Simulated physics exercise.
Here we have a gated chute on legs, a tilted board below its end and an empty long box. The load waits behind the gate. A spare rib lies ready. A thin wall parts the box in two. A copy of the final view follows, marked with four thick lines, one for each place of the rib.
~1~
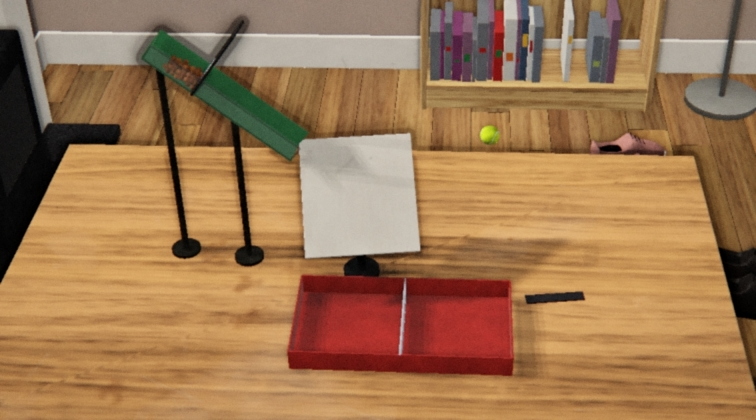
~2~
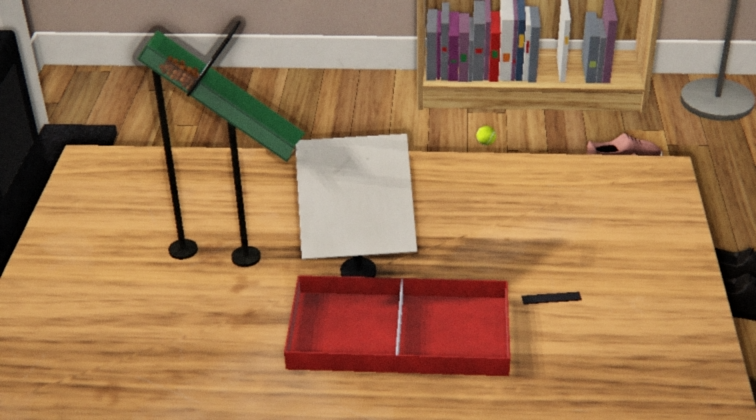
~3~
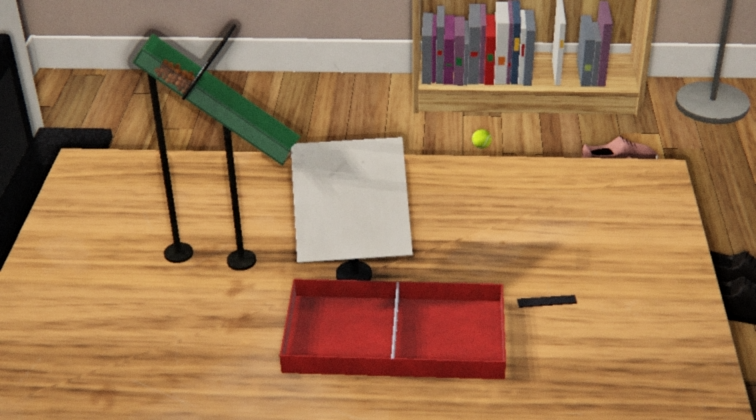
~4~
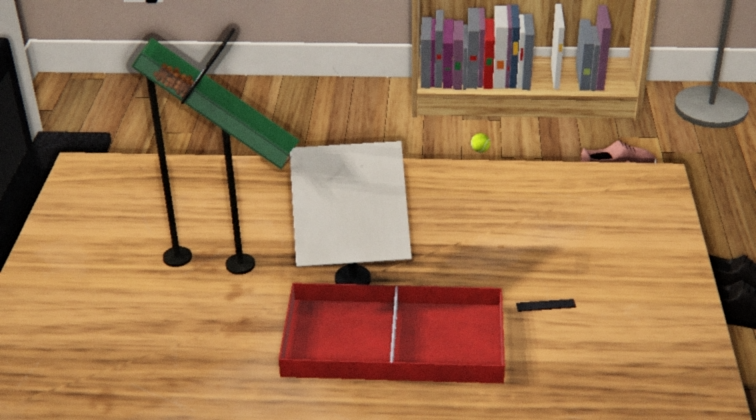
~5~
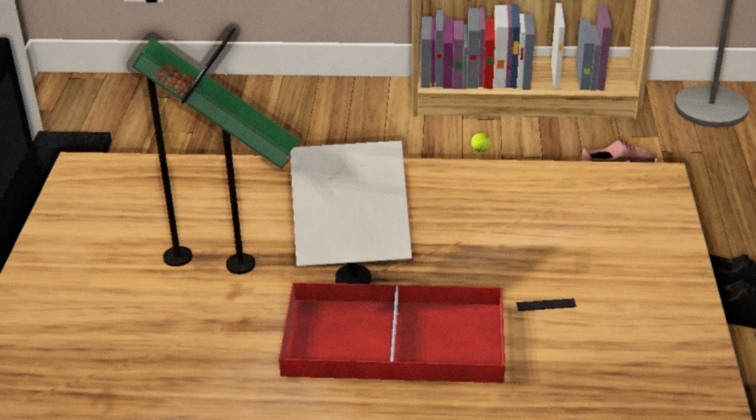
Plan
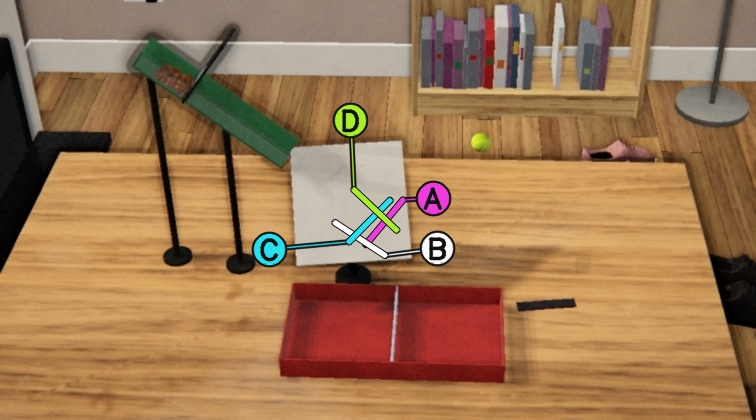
A wooden table holds a green chute, tilted board and red box as the view shifts slightly.
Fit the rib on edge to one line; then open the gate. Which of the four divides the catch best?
I would pick line D.
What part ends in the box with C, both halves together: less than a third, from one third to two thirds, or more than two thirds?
It is more than two thirds.
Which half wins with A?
More lands on the left.
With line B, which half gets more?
More lands on the right.
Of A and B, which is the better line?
The answer is B.
On the marked copy, line A from (403, 199) to (365, 244); line B from (335, 222) to (385, 255); line C from (390, 200) to (348, 241); line D from (353, 189) to (396, 230).
Choosing A, of what is caught, all but a few in the left half, only a few in the right.
Choosing B, of what is caught, close to a quarter in the left half, the bulk in the right.
Choosing C, of what is caught, all but a few in the left half, a small share in the right.
Choosing D, of what is caught, close to half in the left half, close to half in the right.
